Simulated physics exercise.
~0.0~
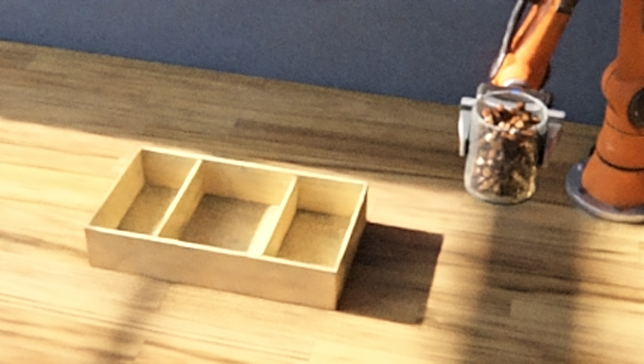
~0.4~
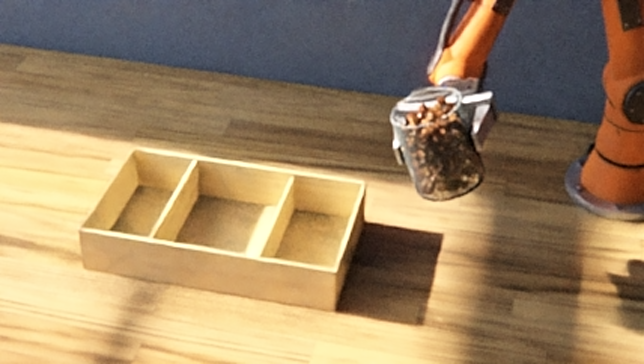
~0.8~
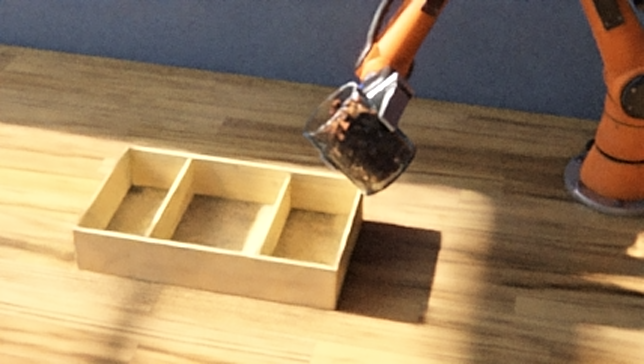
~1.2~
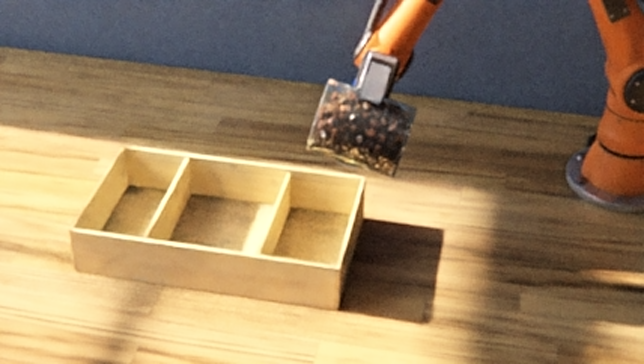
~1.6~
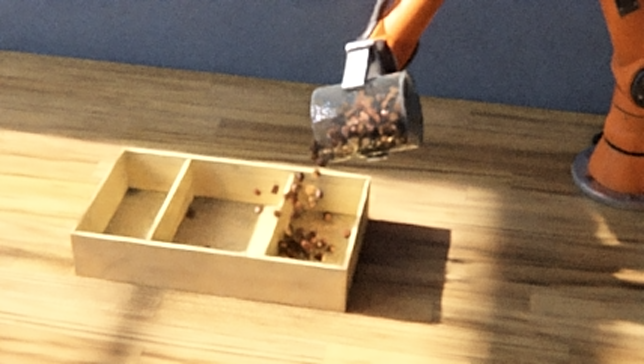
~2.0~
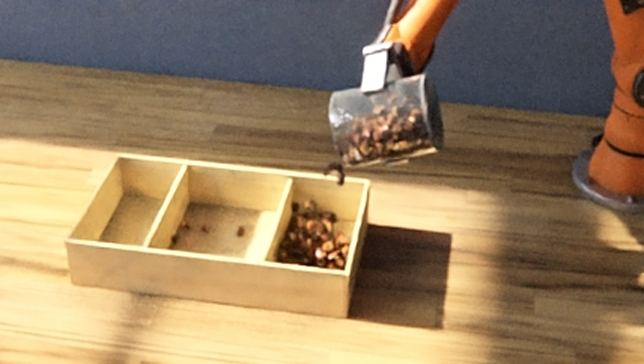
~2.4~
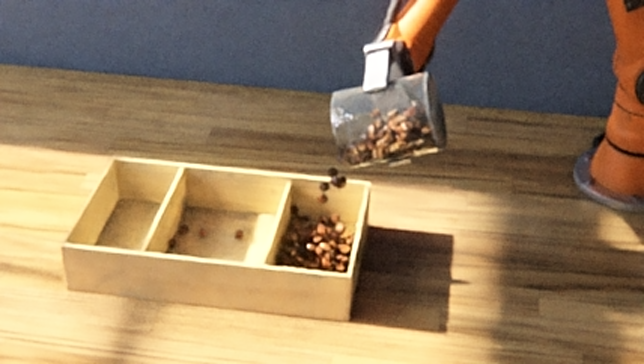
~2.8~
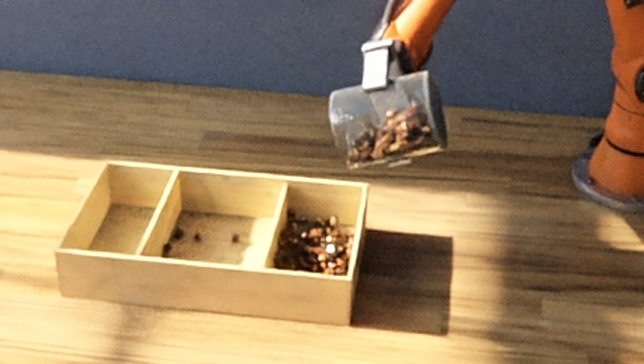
At the start, an orange robot arm holds an upright clear cup full of small brown pellets to the right of an open wooden box with three compartments. The arm carries the cup left toward the box, leaning it over as it goes. Near the box's right end, the cup tips onto its side, still full. It tilts further, and pellets pour into the right compartment, with a few scattering into the middle one. The stream thins to a few falling pieces, then stops. At the end, the right compartment holds a large pile, while the tilted cup still keeps many pellets.
